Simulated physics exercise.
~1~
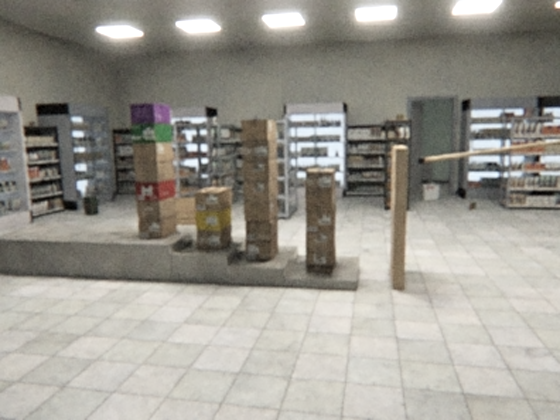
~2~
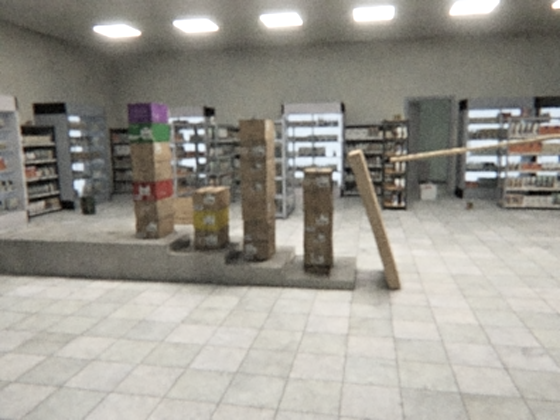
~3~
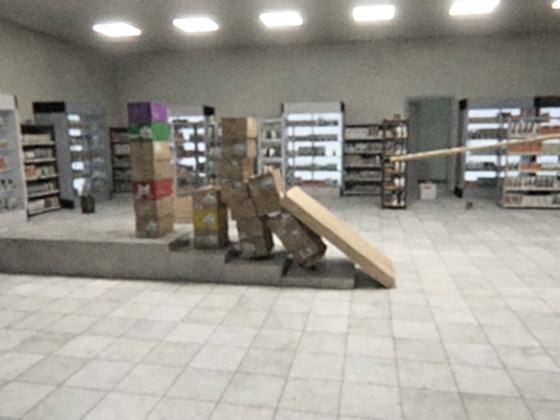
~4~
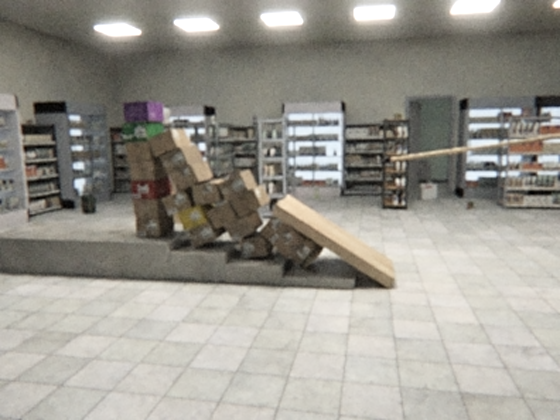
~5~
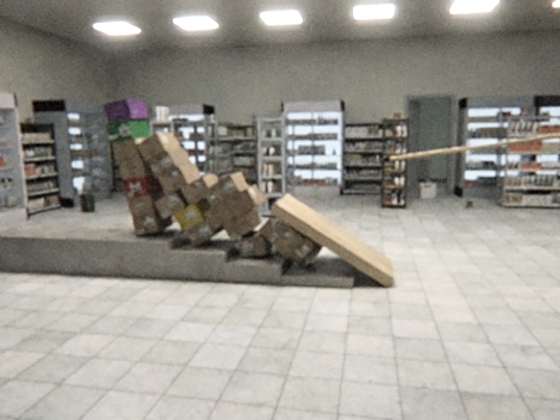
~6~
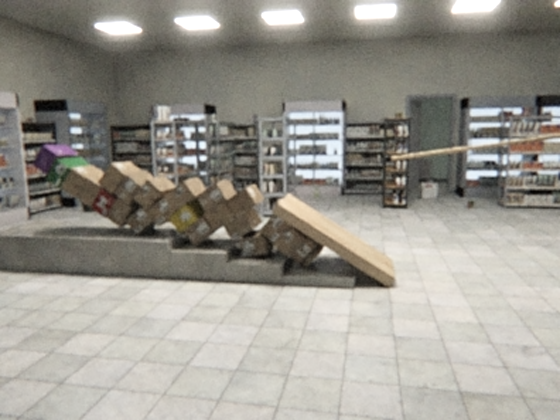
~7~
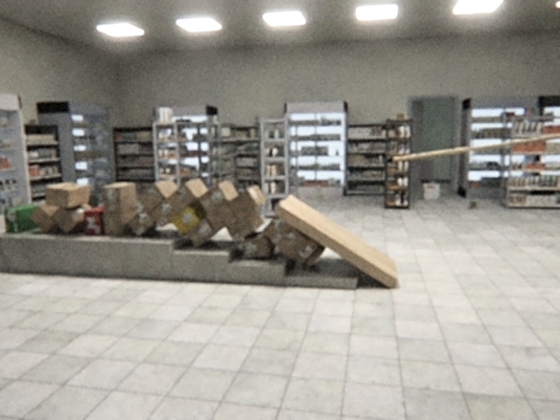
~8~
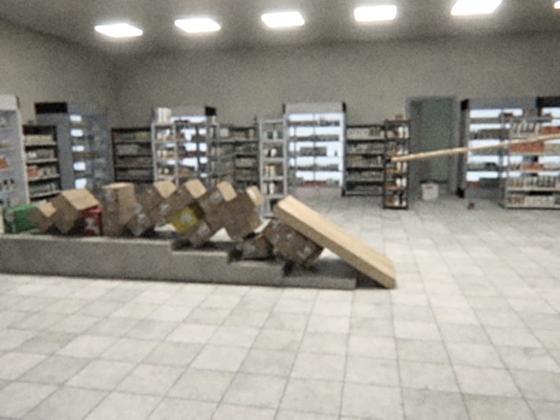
Stacks of brown cardboard boxes, some with red, yellow, green and purple on them, stand on low grey steps in a bright, tiled shop lined with stocked shelves, seen from the front by a slightly swaying camera. A tall tan board stands upright to their right, beside a thin pole. The board tips left into the nearest stack and comes to rest slanted against the steps. The stacks topple leftward in turn, and the tallest, with the green and purple boxes on top, leans and falls last. The boxes end in a jumbled row, the green one lying at the far left.
